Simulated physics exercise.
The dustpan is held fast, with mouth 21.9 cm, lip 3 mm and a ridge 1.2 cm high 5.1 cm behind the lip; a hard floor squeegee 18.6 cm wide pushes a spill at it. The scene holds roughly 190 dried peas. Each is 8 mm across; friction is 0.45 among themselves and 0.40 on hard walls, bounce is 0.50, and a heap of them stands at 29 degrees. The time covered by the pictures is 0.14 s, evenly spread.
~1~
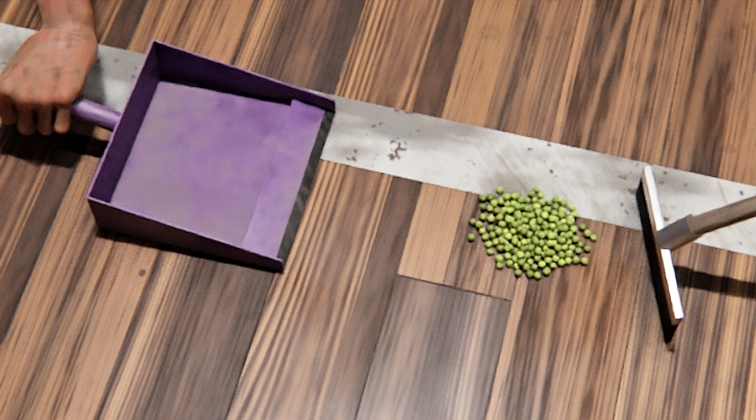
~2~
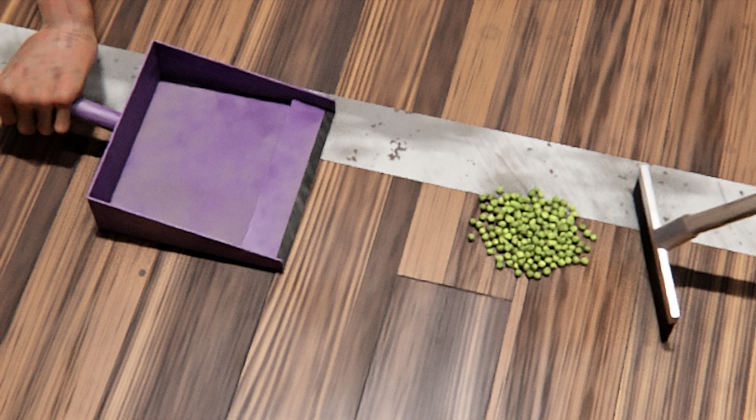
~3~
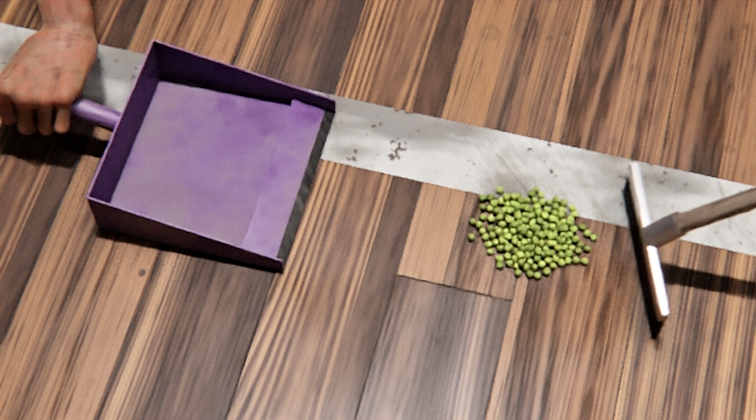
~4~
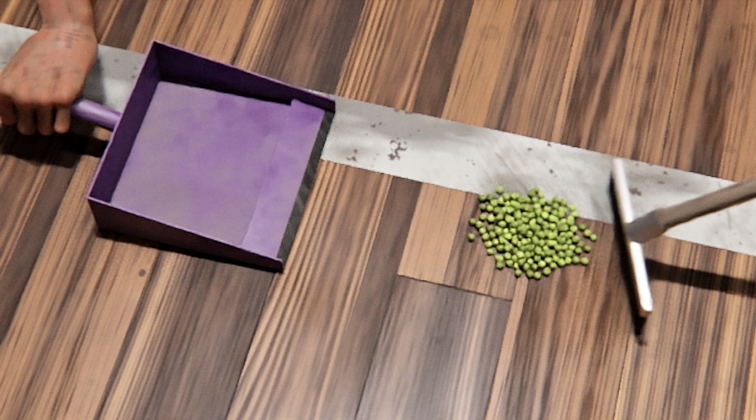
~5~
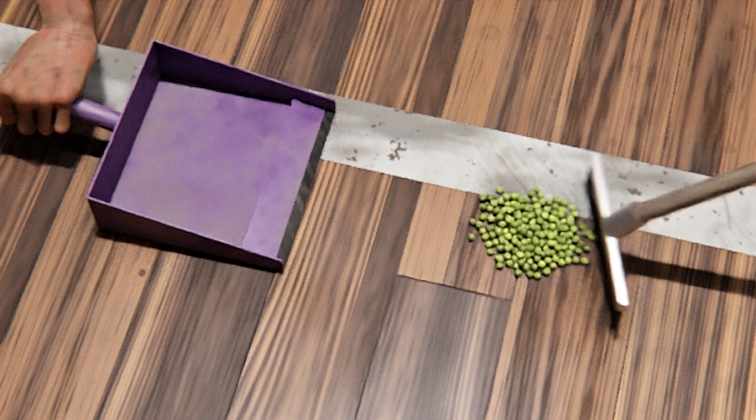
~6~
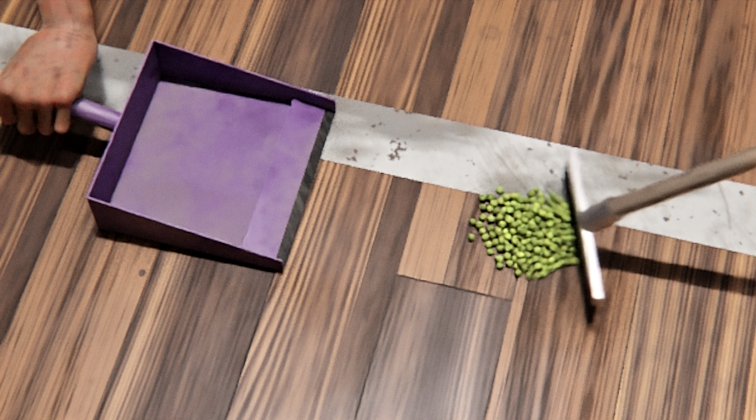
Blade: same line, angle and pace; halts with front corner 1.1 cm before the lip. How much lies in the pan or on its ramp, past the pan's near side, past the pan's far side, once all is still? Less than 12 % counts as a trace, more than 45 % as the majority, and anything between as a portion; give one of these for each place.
In the pan or on its ramp - a portion, past the pan's near side - a portion, past the pan's far side - a trace.
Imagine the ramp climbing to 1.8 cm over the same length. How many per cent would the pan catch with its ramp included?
Estimated share: Around 20 in a hundred.
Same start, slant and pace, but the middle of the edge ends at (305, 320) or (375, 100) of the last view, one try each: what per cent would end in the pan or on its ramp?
Some 10 and 0 per cent.
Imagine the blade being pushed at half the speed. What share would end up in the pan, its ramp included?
I'd put it at roughly 5 per cent.
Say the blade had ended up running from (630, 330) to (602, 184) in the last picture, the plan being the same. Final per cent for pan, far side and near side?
Pan 0; far 5; near 40.
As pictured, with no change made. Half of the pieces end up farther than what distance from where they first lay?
Near 28 cm.
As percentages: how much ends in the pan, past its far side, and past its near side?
In per cent: Pan 25; near side 30; far side 5.
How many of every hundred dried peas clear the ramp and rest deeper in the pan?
Around 10 in a hundred.
Then, 0.14 s after the last picture, middle of the blade 17 cm from the lip; 0 % over the lip, far side 0 %, near side 5 %.
Then, 0.24 s after the last picture, middle of the blade 8 cm from the lip; 0 % over the lip, far side 5 %, near side 15 %.
Then, 0.47 s after the last picture, middle of the blade 4 cm from the lip; 30 % over the lip, far side 5 %, near side 30 %.
In the end, pan 25 %, near side 30 %, far side 5 %, in front of the lip or behind the blade 40 %.
